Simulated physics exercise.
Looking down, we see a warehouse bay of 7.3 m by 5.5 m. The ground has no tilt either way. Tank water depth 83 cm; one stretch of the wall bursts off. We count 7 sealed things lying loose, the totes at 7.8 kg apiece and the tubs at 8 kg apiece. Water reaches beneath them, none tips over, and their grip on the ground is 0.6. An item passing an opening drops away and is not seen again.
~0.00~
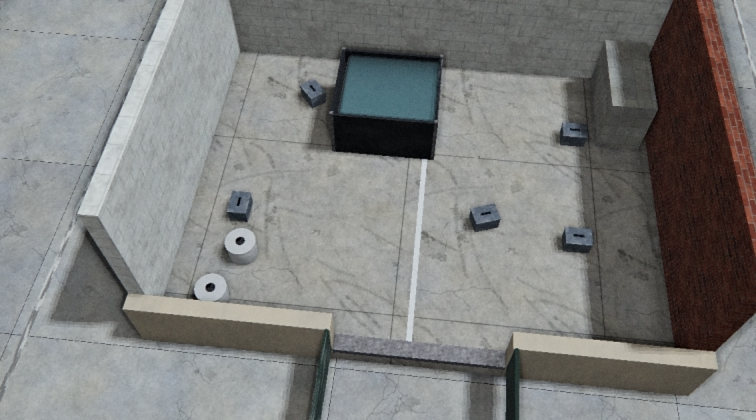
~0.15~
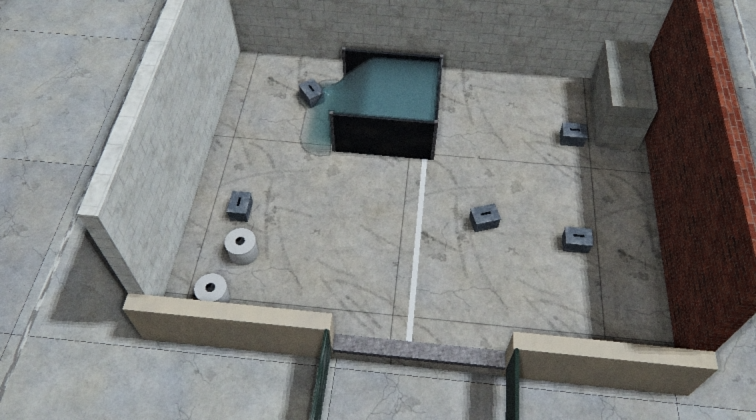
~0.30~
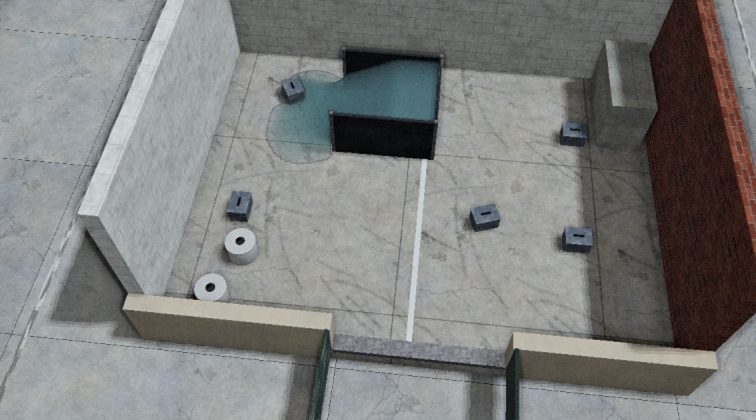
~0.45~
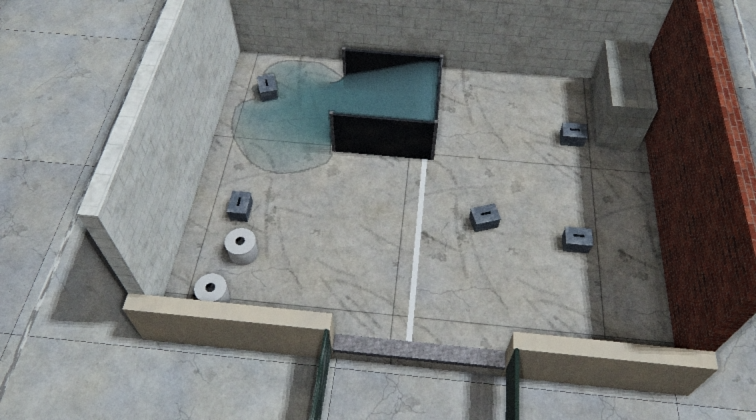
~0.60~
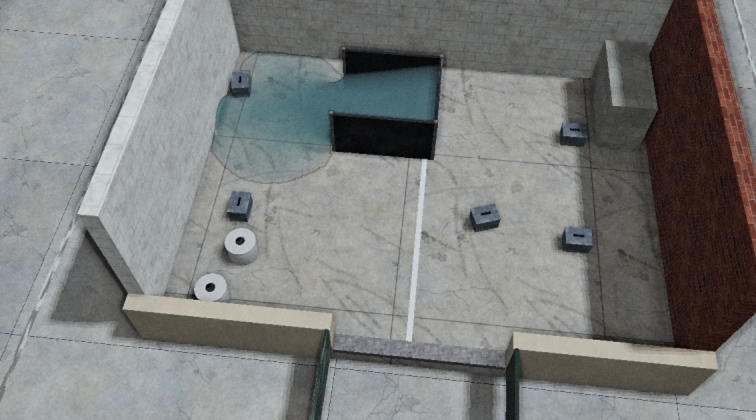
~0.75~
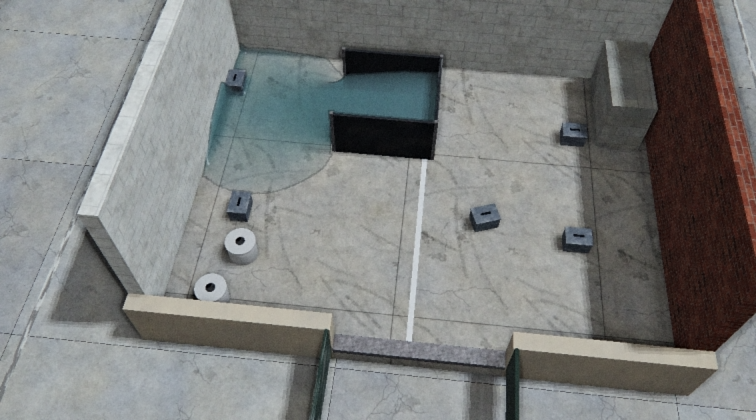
A walled bay with a grey concrete floor, pale walls on the left and back, and a red brick wall on the right is seen from above by a still camera. A dark-sided tank of teal water stands at the back, with small grey-blue totes scattered around and two whitish tubs at the lower left. The tank's left side opens, water spreads leftward to the wall, and the nearest tote slides left with it while the others stay still.
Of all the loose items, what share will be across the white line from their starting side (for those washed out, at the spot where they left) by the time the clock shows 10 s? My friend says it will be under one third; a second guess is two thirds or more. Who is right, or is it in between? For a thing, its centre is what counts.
Neither, it is in between.
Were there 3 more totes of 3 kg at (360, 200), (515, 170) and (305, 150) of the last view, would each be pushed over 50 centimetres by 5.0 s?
In sequence: Falls below it / falls below it / exceeds it.
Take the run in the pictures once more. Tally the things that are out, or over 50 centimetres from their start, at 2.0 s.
By that point, 1.
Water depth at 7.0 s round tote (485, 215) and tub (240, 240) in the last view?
Roughly 3 and 3 cm.
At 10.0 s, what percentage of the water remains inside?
Still held: Near 90 %.
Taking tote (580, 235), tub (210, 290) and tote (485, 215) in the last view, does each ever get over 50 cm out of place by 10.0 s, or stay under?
In that order: Does not reach it, then exceeds it, then does not reach it.
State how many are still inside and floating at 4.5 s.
At that time the total is 2.
After 2.0 s 0 of 7 are over the mark; 1 afloat.
After 4.5 s 2 of 7 are over the mark; 2 afloat.
After 7.0 s 4 of 7 are over the mark; 0 afloat.
After 10.0 s 4 of 7 are over the mark; 1 afloat.
